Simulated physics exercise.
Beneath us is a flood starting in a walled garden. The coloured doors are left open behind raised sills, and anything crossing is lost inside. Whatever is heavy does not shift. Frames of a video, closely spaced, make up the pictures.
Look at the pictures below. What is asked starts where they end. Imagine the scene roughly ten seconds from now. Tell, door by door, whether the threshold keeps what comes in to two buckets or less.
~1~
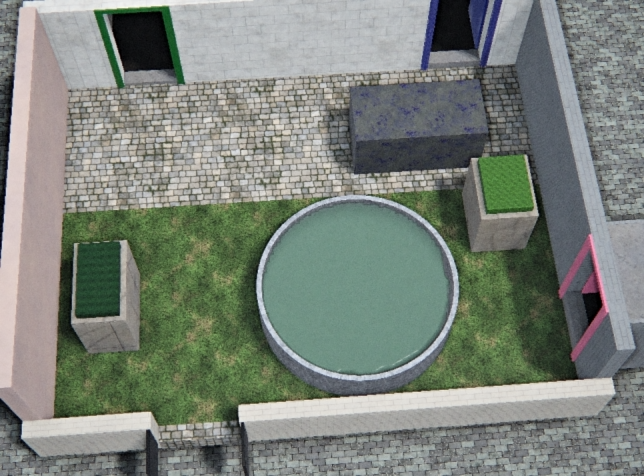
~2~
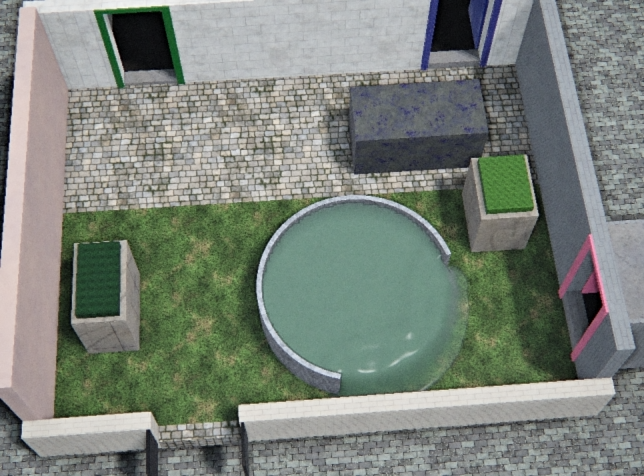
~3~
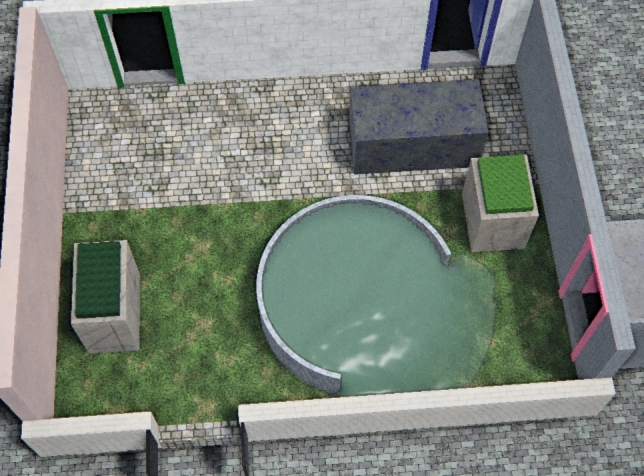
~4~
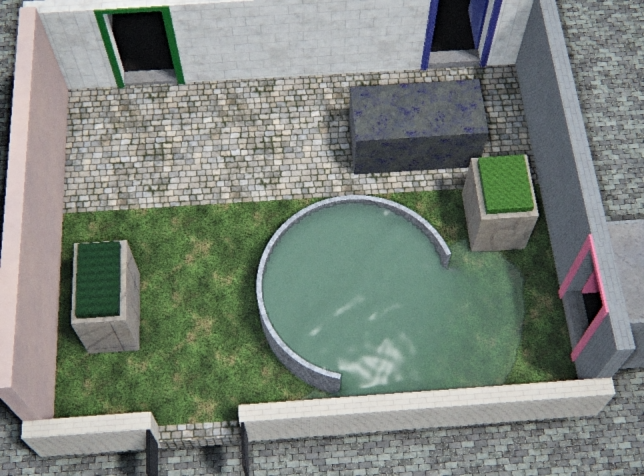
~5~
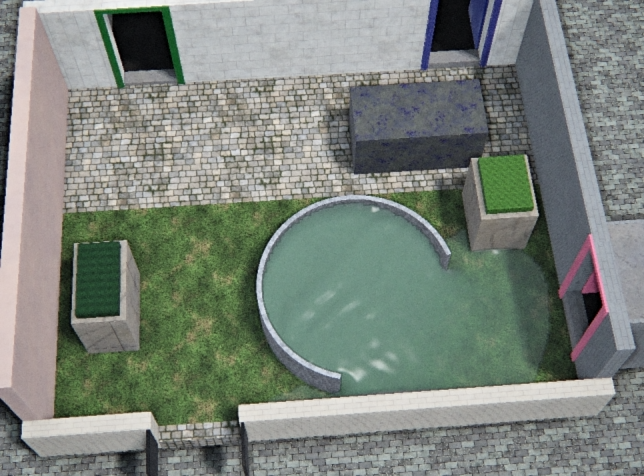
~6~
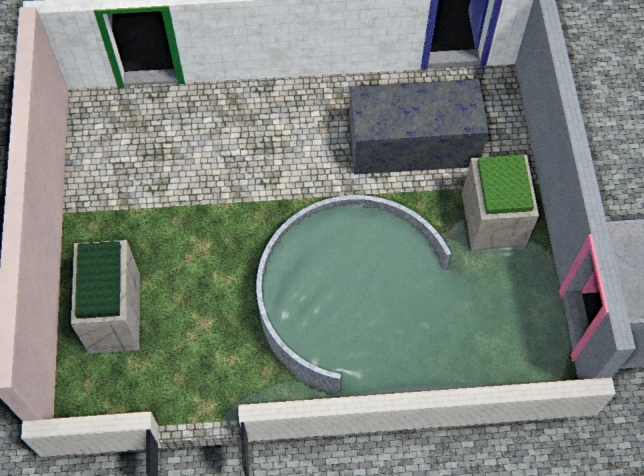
Green door: Two buckets or less. Pink door: More than two buckets. Blue door: More than two buckets.
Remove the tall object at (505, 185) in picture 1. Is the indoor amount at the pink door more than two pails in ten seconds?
Pink exceeds it.
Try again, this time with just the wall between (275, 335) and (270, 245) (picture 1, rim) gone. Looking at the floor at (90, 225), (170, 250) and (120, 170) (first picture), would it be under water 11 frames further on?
Taking each in turn, they come out watered, watered, watered.
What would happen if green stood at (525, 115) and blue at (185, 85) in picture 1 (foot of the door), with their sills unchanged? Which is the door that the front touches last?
I'd name the blue door.
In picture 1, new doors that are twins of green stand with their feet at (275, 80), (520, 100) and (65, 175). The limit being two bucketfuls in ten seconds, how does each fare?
Door by door, it goes misses the line, clears the line, misses the line.
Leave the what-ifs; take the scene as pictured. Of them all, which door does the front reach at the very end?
That would be the door marked green.
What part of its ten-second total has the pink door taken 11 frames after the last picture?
Something like 50 in a hundred.
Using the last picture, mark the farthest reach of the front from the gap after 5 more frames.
Farthest reach: (181, 424).
A moment on, water covers 25 % of the floor; the green door not reached, the pink door under two buckets in, the blue door not reached.
Next, water covers 30 % of the floor; the green door not reached, the pink door far over two buckets in, the blue door not reached.
Then, water covers 45 % of the floor; the green door not reached, the pink door far over two buckets in, the blue door under two buckets in.
Later, water covers 75 % of the floor; the green door not reached, the pink door far over two buckets in, the blue door over two buckets in.
In the end, water covers 100 % of the floor; the green door wet at the sill, nothing in, the pink door far over two buckets in, the blue door over two buckets in.
